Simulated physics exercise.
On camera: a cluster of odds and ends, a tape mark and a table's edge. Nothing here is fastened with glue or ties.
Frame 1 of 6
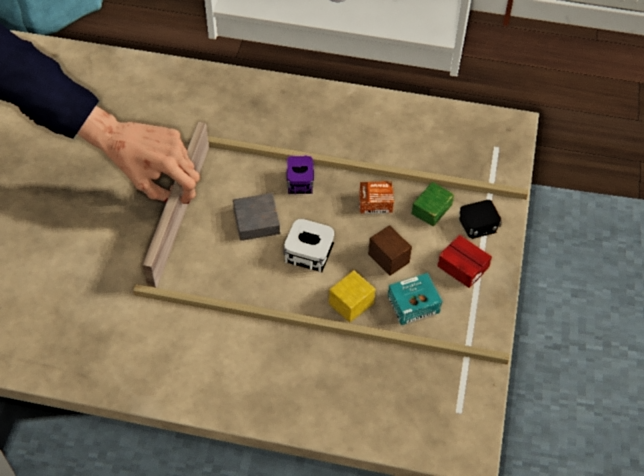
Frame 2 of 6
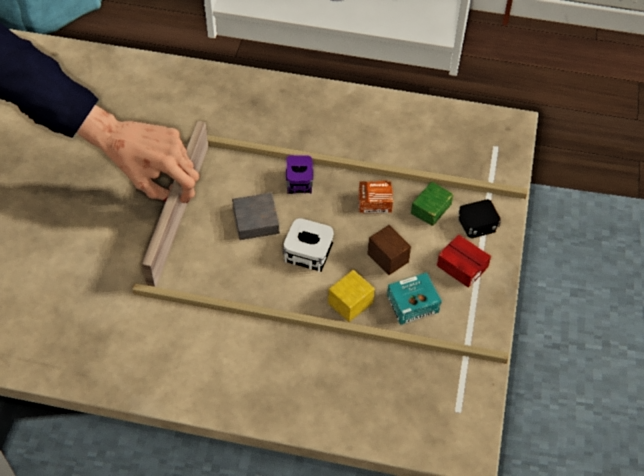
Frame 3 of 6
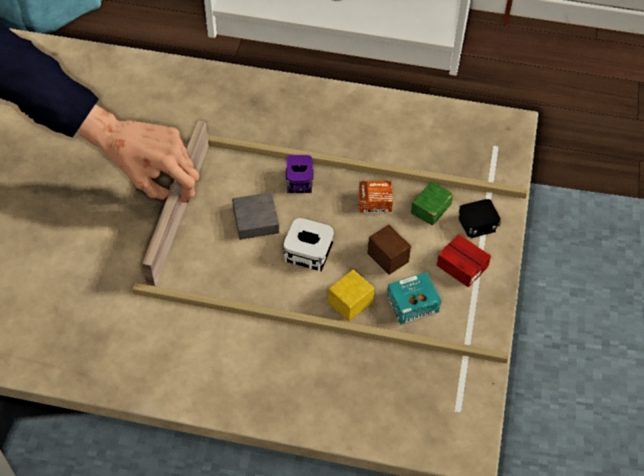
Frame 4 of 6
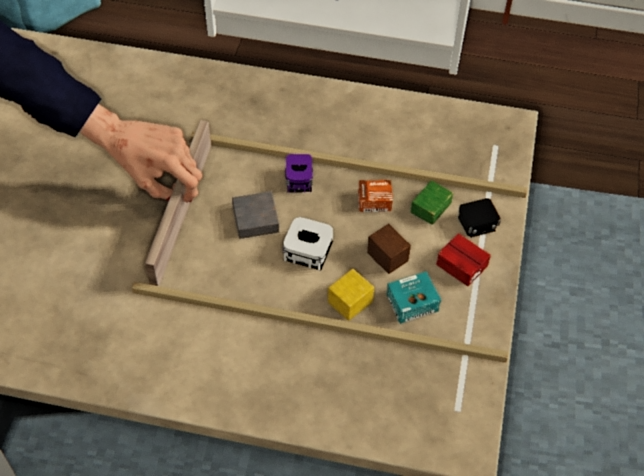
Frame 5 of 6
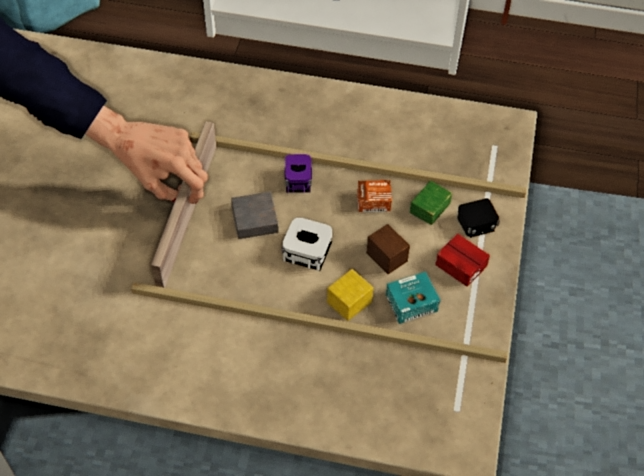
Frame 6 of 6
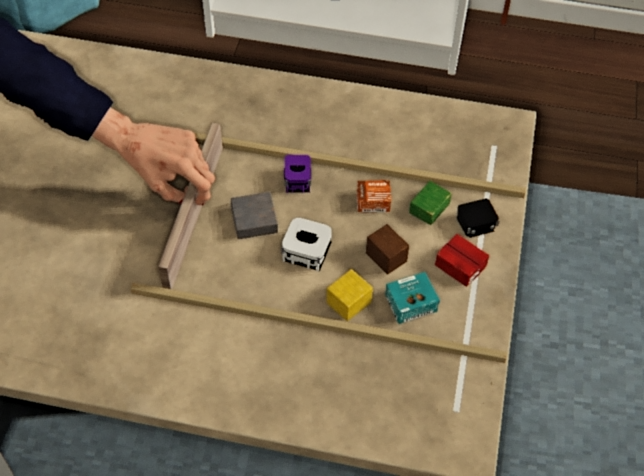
A hand slid a wooden board slightly to the right across the table, toward a cluster of colourful blocks and small cases between two thin strips, while the objects themselves barely moved.
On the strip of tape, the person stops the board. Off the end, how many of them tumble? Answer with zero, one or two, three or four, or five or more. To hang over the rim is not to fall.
Five or more.
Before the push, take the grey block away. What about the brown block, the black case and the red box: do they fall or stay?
Brown block - gone, black case - gone, red box - gone.
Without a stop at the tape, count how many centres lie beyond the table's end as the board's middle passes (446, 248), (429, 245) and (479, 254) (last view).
By position: 4 / 3 / 7.
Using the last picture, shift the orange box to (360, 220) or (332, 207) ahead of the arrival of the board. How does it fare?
Place by place, it goes down, then holds its place.
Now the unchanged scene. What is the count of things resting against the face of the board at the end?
At rest, 3 are in contact.
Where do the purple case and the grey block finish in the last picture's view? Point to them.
The purple case ends up near (498, 210), and the grey block near (498, 264).
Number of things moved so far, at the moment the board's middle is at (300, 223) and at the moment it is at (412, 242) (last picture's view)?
One spot: 4. Other spot: 10.
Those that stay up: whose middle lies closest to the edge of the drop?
Foremost is the grey block.
A little later, none off yet; black case at rest near (477, 219); red box at rest near (462, 260); green block at rest near (430, 203).
Next, none off yet; black case shifted a little near (497, 224); red box shifted about its own width near (509, 256); green block shifted about its own width near (465, 207).
When it is over, the number that fall off is five or more; down, white case, orange box, brown block, turquoise box, green block, red box and black case.
